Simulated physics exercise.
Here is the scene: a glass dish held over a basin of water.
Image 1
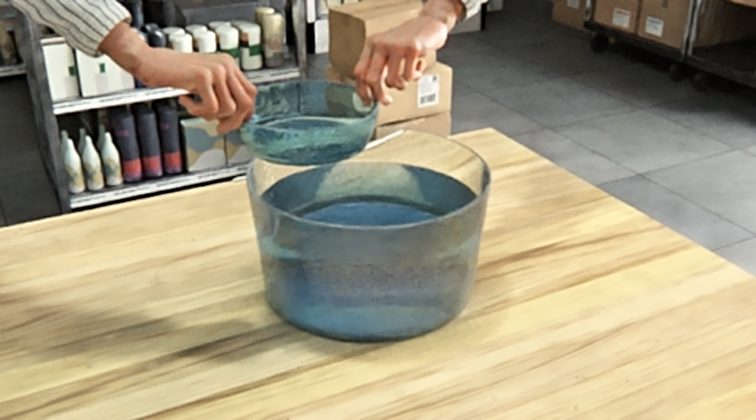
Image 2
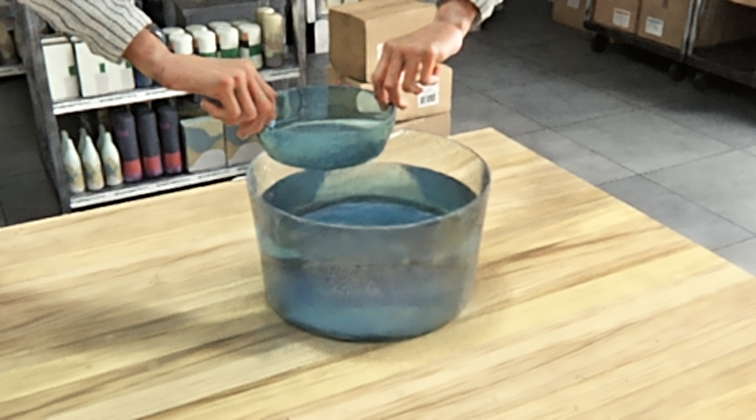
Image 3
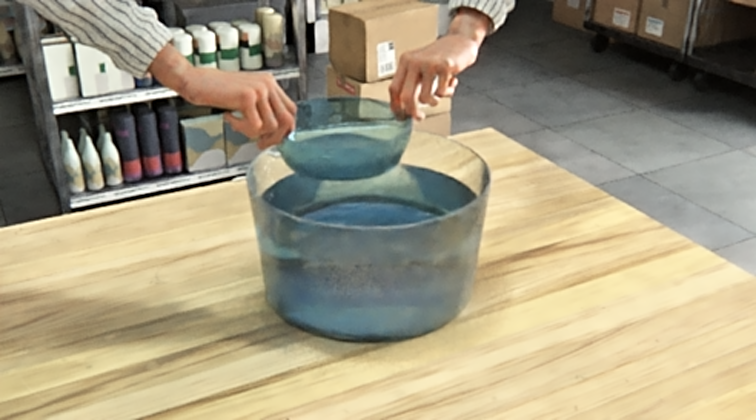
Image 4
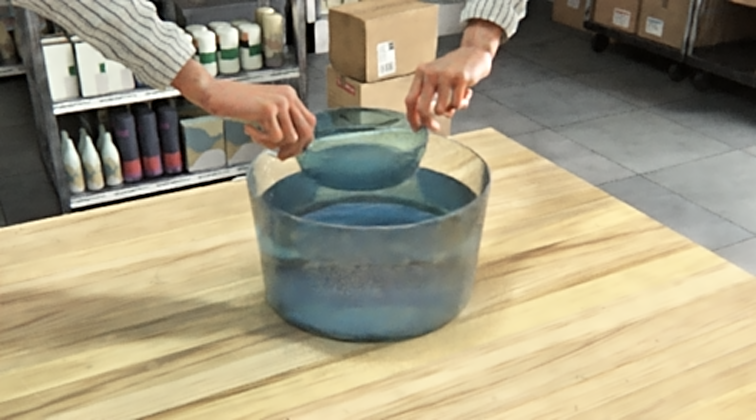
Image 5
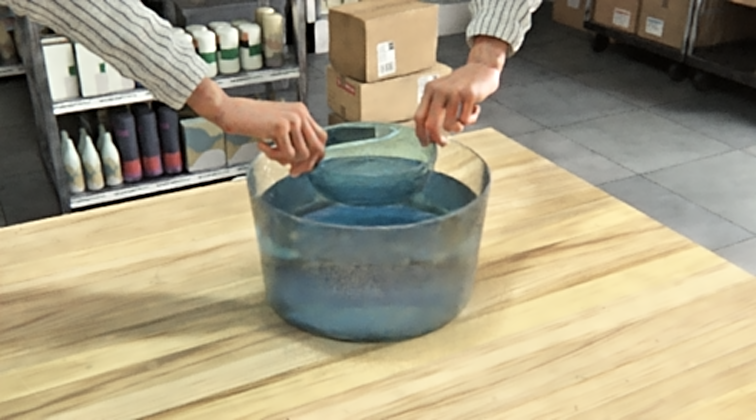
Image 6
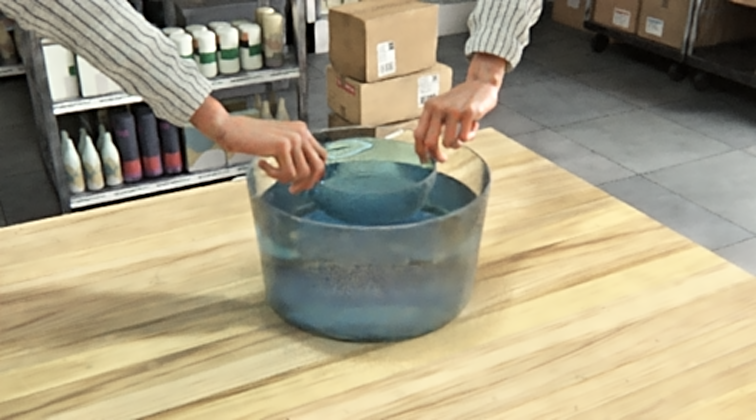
Two hands in striped sleeves lowering a small glass dish over a large glass basin of blue water on a wooden table.
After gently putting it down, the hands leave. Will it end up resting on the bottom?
No, it stays on top.
A moment on, the dish dips into the water.
Further on, it bobs and steadies.
When it is over, the dish floats with most of its side showing.
